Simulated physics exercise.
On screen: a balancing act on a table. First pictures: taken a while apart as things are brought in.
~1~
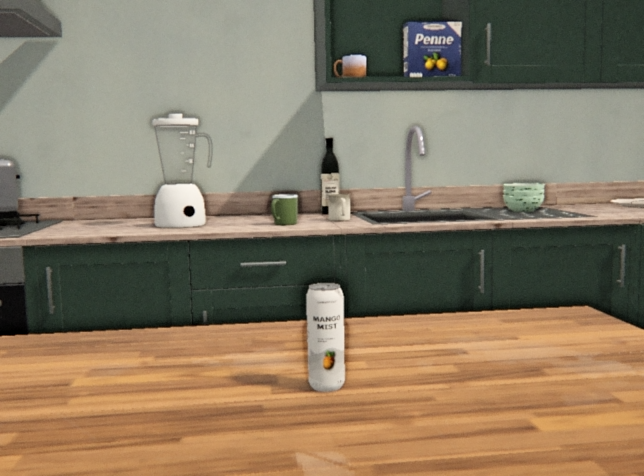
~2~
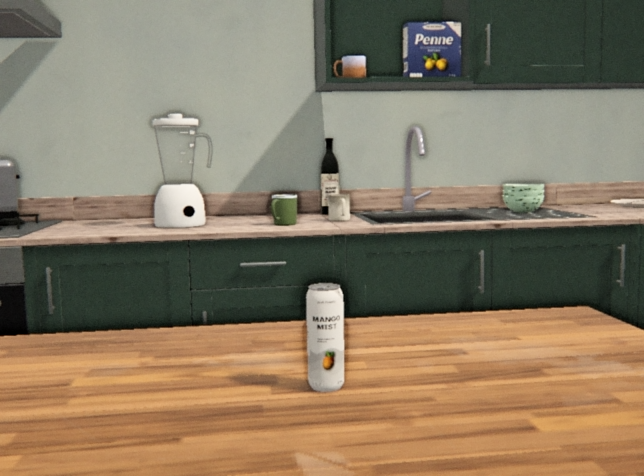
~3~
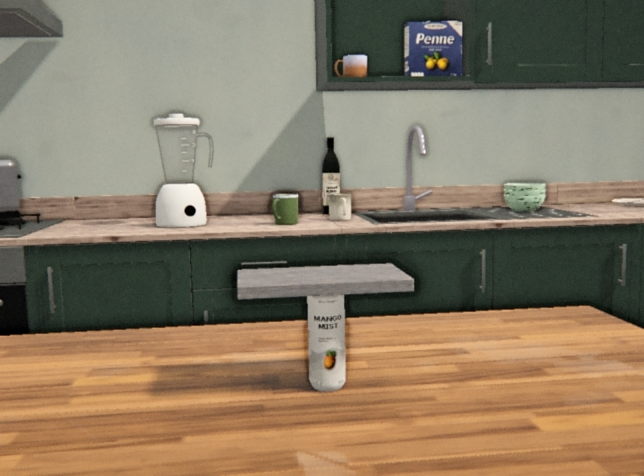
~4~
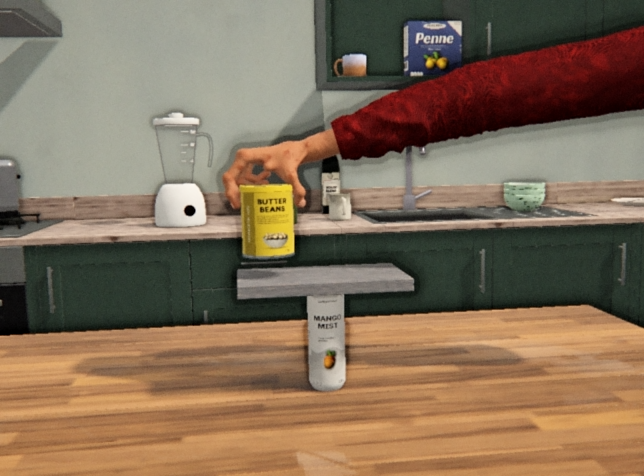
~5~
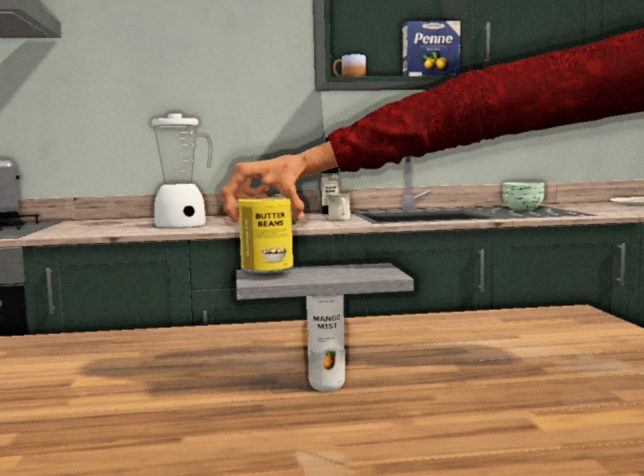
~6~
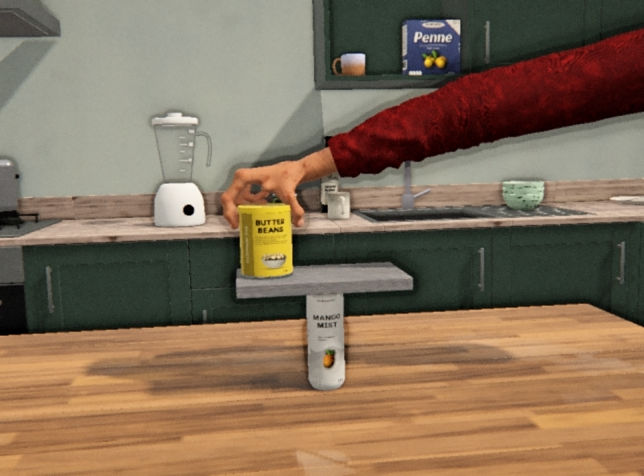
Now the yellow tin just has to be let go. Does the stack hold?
My guess is it moves out of place.
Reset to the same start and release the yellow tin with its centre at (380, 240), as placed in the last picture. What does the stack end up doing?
The stack then collapses.
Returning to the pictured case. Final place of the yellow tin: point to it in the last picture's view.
Roughly at pixel (197, 365).
Then, 0.40 s past the last view, yellow tin now fallen; grey board rocked 65° from its first pose.
Then, 0.50 s past the last view, grey board now fallen.
Then, 0.60 s past the last view, things are still on the move.
Then, 0.80 s past the last view, yellow tin resting near (197, 367).
Finally, fallen, grey board and yellow tin; white can still in place. Final places as the last picture's camera would see them, yellow tin near (197, 364). The stack gives way.
